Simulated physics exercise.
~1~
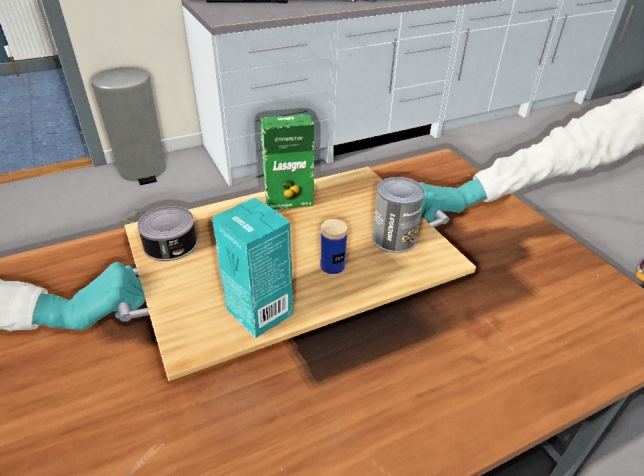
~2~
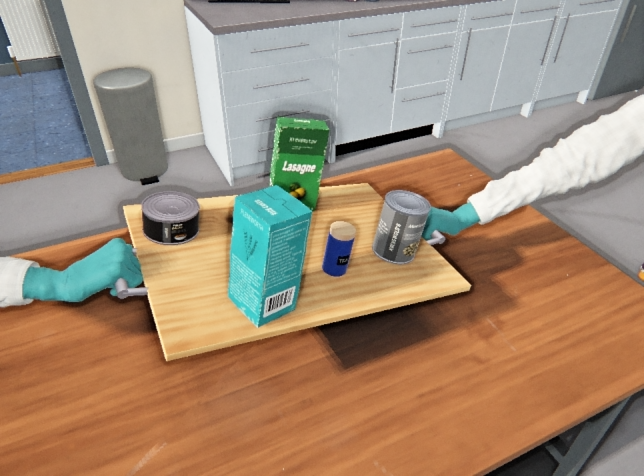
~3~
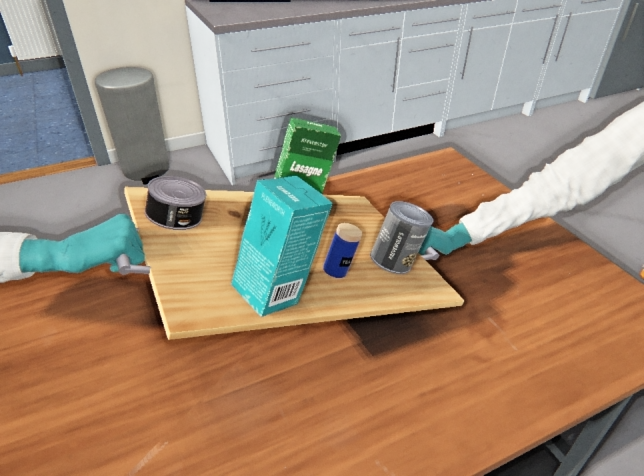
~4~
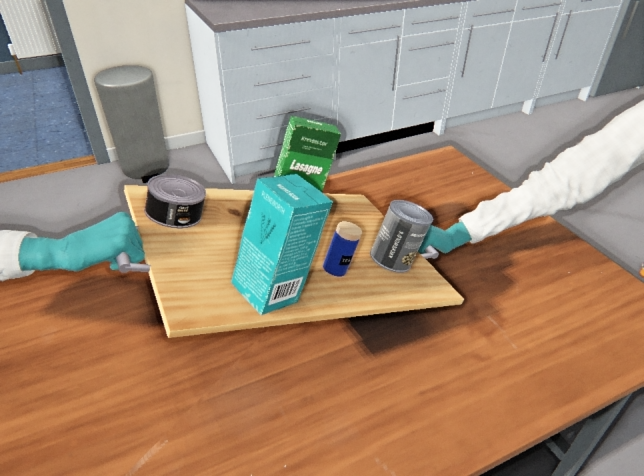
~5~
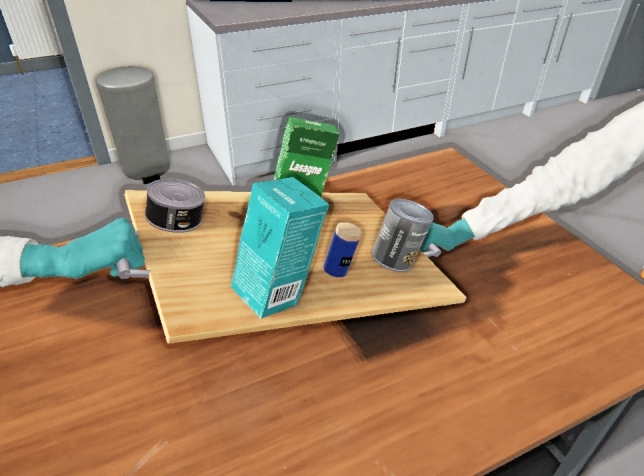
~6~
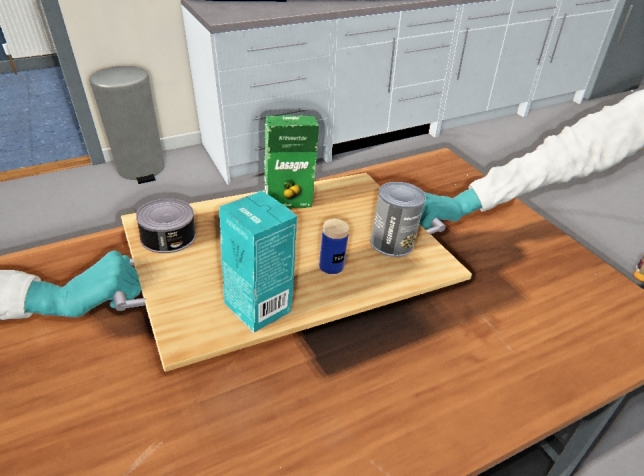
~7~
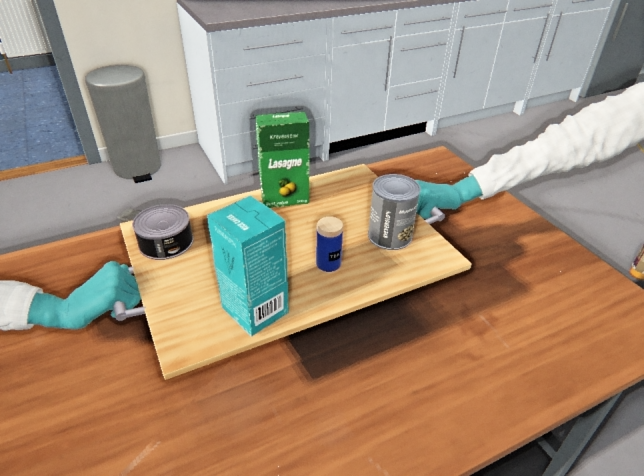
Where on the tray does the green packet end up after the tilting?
The green packet ends up in the same spot near the back edge of the tray, still standing upright.
Above a wooden table, gloved hands tilt a loaded tray rightward, then level it.
